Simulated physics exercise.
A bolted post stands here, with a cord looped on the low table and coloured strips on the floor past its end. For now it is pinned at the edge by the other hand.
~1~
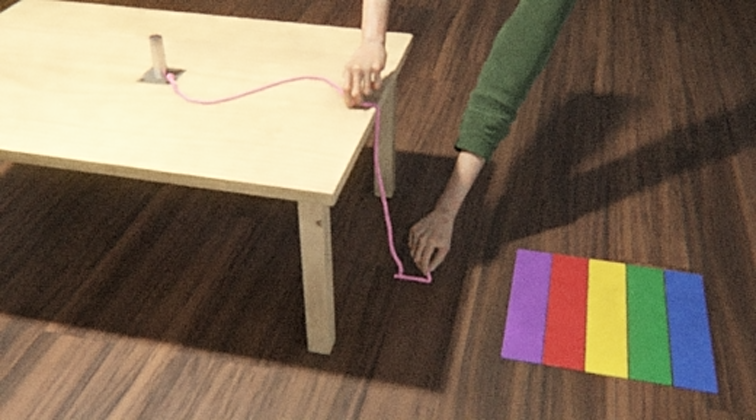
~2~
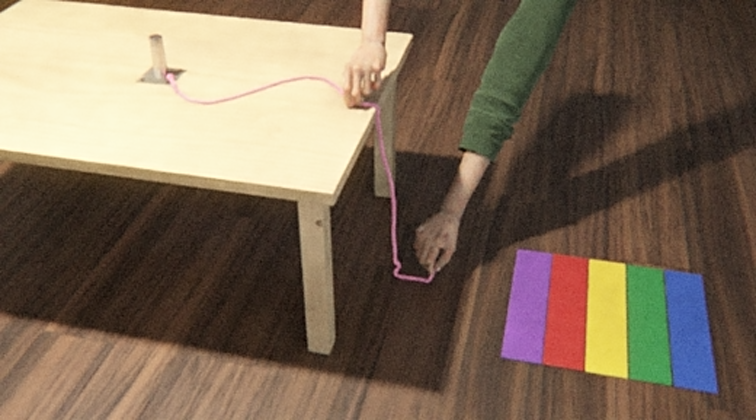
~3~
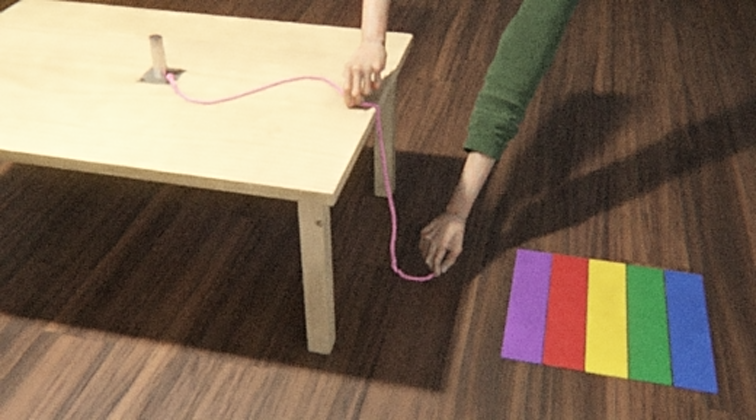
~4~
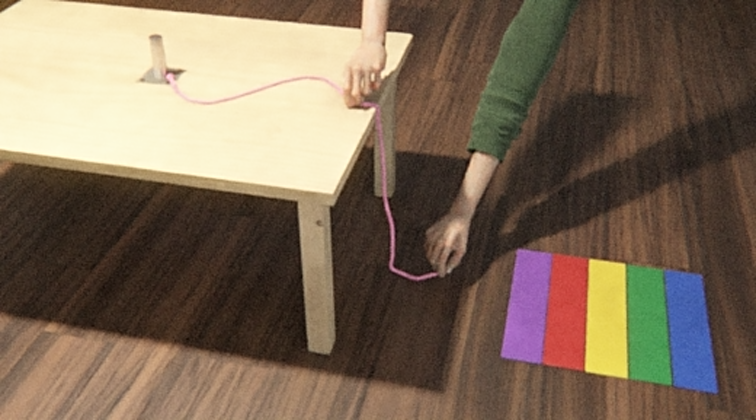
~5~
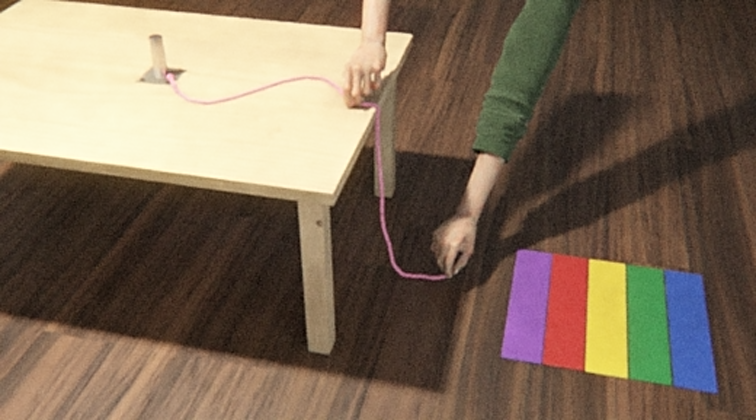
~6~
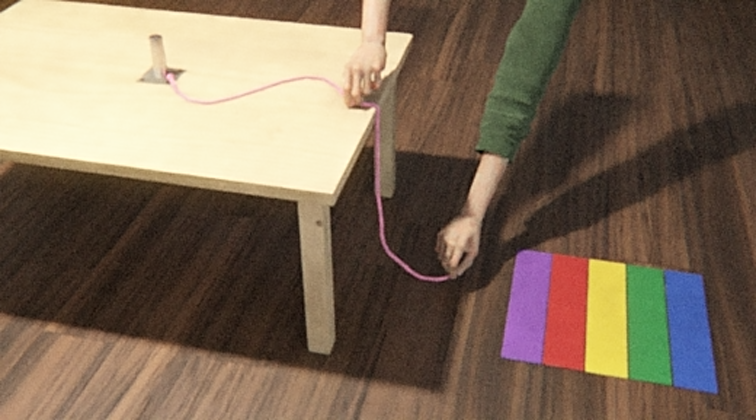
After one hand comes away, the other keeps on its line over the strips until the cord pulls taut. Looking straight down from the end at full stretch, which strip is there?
The green strip is there.
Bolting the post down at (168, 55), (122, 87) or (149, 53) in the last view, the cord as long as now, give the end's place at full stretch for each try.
Pixels, try by try: About (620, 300), (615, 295), (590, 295).
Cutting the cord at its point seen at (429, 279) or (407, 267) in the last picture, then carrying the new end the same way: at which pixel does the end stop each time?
It ends up at (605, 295) the first time and at (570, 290) the second.
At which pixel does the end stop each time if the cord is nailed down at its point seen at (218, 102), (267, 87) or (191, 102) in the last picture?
Roughly (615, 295), (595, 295) and (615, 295), in that order.
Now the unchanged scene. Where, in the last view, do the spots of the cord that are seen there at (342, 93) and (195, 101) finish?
They go to (401, 122) and to (233, 85).
A little later, end near (576, 291); over red.
Next, end near (621, 298); over yellow.
When it is tight, end near (648, 302); over green. It halts on the green strip.
